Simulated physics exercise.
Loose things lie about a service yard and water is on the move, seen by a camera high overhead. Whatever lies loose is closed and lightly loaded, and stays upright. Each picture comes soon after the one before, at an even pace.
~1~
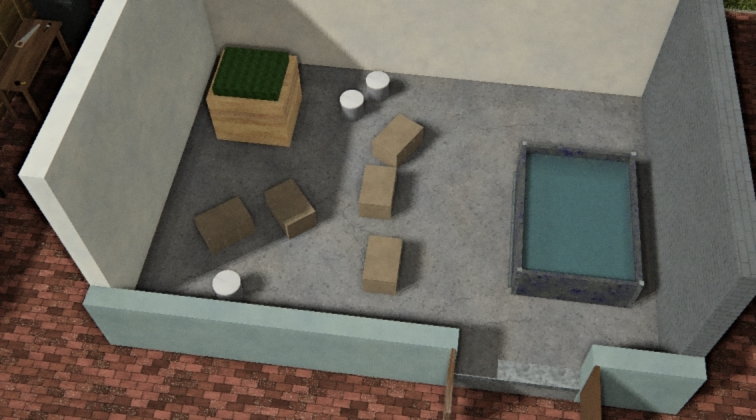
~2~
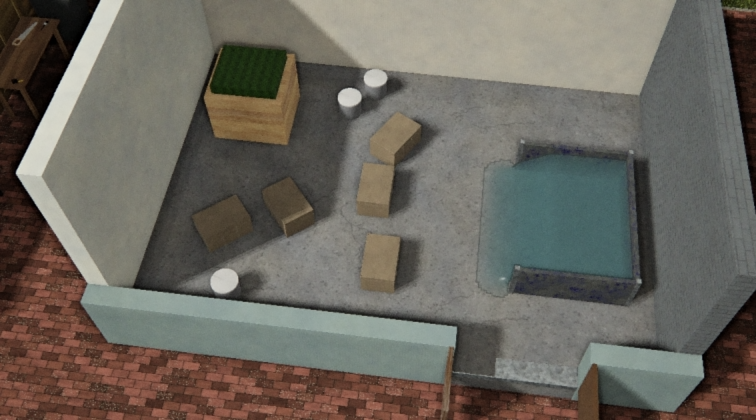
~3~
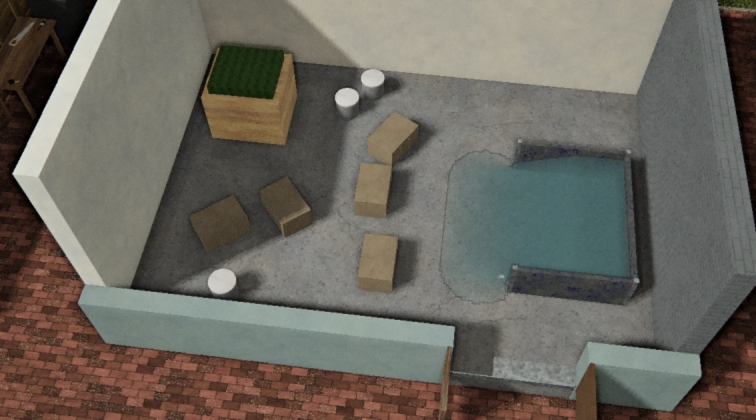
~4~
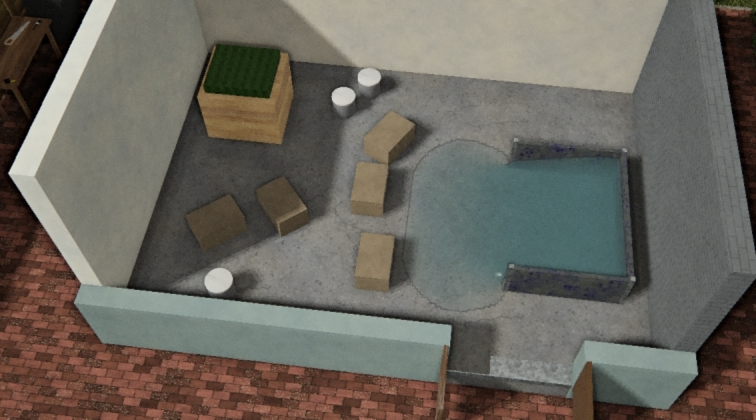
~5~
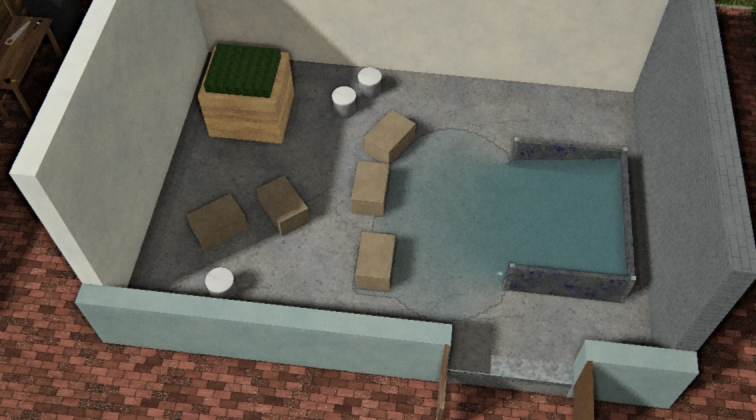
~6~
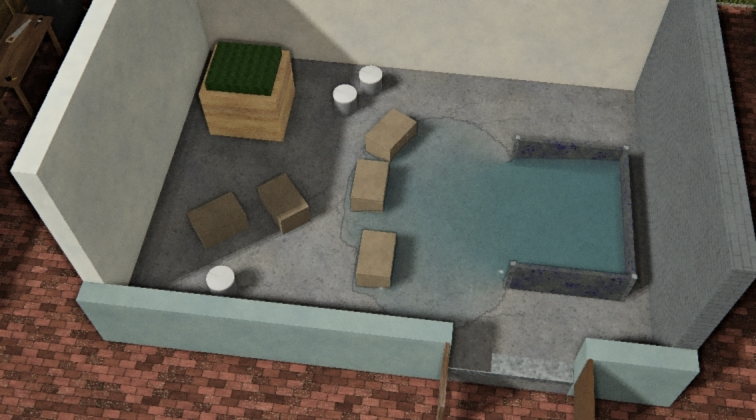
The clip shows a walled yard from above, where one side of a water-filled tank opens and water spreads leftward across the floor, reaching and passing between brown crates that stay in place.
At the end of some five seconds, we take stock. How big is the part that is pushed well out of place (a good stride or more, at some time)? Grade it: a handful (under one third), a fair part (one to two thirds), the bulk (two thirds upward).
The bulk.
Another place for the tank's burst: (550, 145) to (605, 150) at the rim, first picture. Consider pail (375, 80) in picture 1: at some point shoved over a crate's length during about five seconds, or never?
Going by the pictures, this one made the full stretch.
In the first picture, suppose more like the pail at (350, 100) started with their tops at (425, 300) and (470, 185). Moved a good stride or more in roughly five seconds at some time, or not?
Result, in sequence - displaced that far / displaced that far.
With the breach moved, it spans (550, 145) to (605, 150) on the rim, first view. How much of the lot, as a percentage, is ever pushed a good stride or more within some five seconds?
Around 20 in a hundred.
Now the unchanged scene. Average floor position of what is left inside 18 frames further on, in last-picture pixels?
(235, 161).
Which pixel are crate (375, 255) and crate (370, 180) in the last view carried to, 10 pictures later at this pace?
Roughly (234, 266) and (214, 141).
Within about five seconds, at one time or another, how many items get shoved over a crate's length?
I get 8.
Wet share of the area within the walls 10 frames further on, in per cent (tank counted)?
65 in a hundred, roughly.
A moment on, 0 of 8 are well off their spots; 0 afloat.
Next, 4 of 8 are well off their spots; 3 afloat.
Later, 8 of 8 are well off their spots; 8 afloat.
In the end, 7 of 8 are well off their spots, and 8 have been at some point; 7 afloat.
